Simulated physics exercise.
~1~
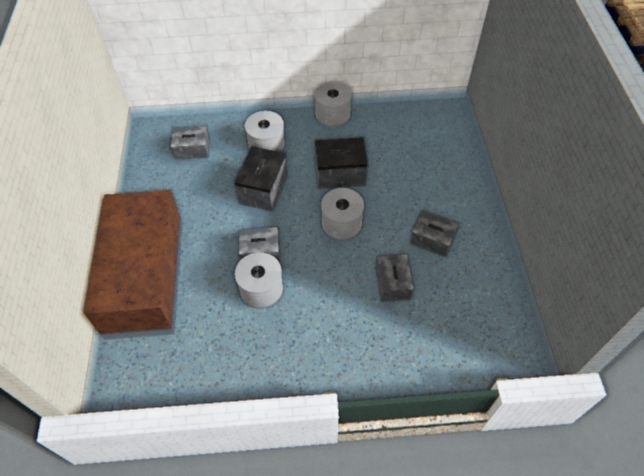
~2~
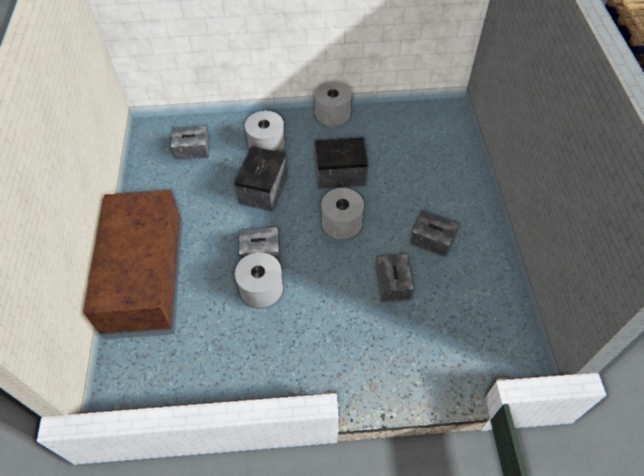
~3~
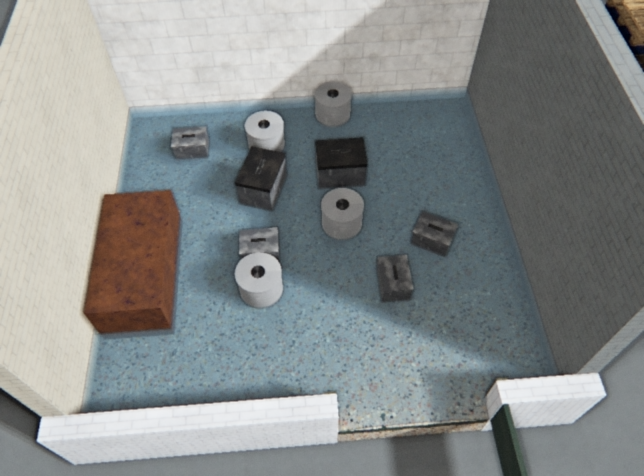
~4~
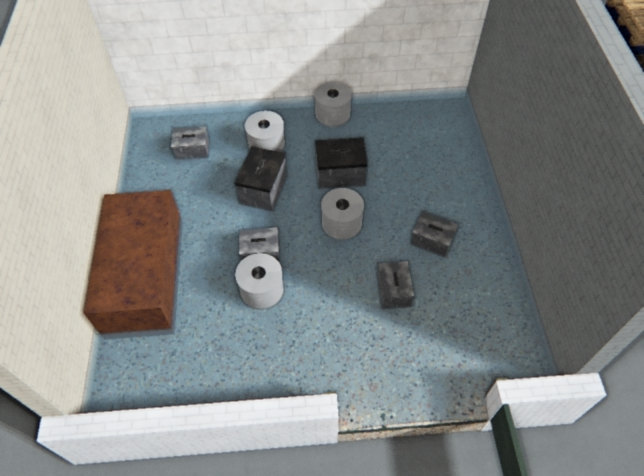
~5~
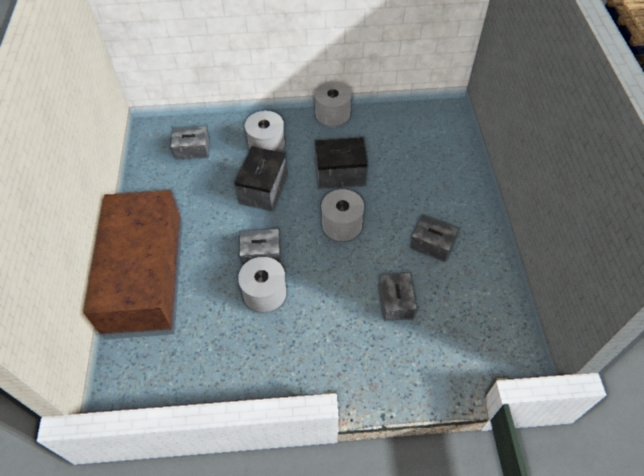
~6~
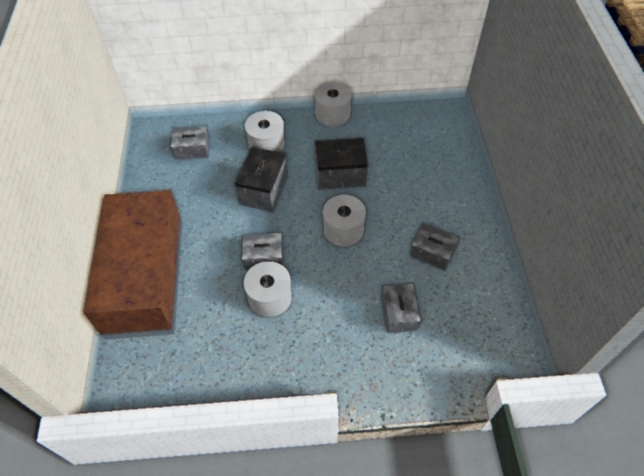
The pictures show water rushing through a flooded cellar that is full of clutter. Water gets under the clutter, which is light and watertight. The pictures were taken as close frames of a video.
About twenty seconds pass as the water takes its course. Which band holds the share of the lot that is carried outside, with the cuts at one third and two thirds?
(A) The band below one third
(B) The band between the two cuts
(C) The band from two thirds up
Option C: The band from two thirds up.
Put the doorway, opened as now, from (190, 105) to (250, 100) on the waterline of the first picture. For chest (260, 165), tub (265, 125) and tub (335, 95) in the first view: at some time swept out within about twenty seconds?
Lost, lost, lost.
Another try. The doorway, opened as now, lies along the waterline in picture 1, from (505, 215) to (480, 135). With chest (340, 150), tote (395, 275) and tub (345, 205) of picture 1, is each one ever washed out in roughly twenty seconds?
Answer, item by item: Lost, lost, lost.
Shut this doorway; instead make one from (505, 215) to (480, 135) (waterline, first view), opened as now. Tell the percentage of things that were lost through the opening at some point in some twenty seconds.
My estimate is some 70 percent.
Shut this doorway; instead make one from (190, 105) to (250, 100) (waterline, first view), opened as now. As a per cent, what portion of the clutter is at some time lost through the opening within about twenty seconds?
Close to 70 percent.
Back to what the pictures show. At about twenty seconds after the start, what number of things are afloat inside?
That makes 3.
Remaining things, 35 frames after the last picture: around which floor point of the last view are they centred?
Average floor point: Approx. (331, 233).
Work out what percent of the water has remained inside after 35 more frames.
Looks like about 50 per cent of the water.
A moment on, 1 of 10 are out; 9 afloat.
Next, 4 of 10 are out; 6 afloat.
Later, 6 of 10 are out; 4 afloat.
In the end, 7 of 10 are out; 3 afloat.
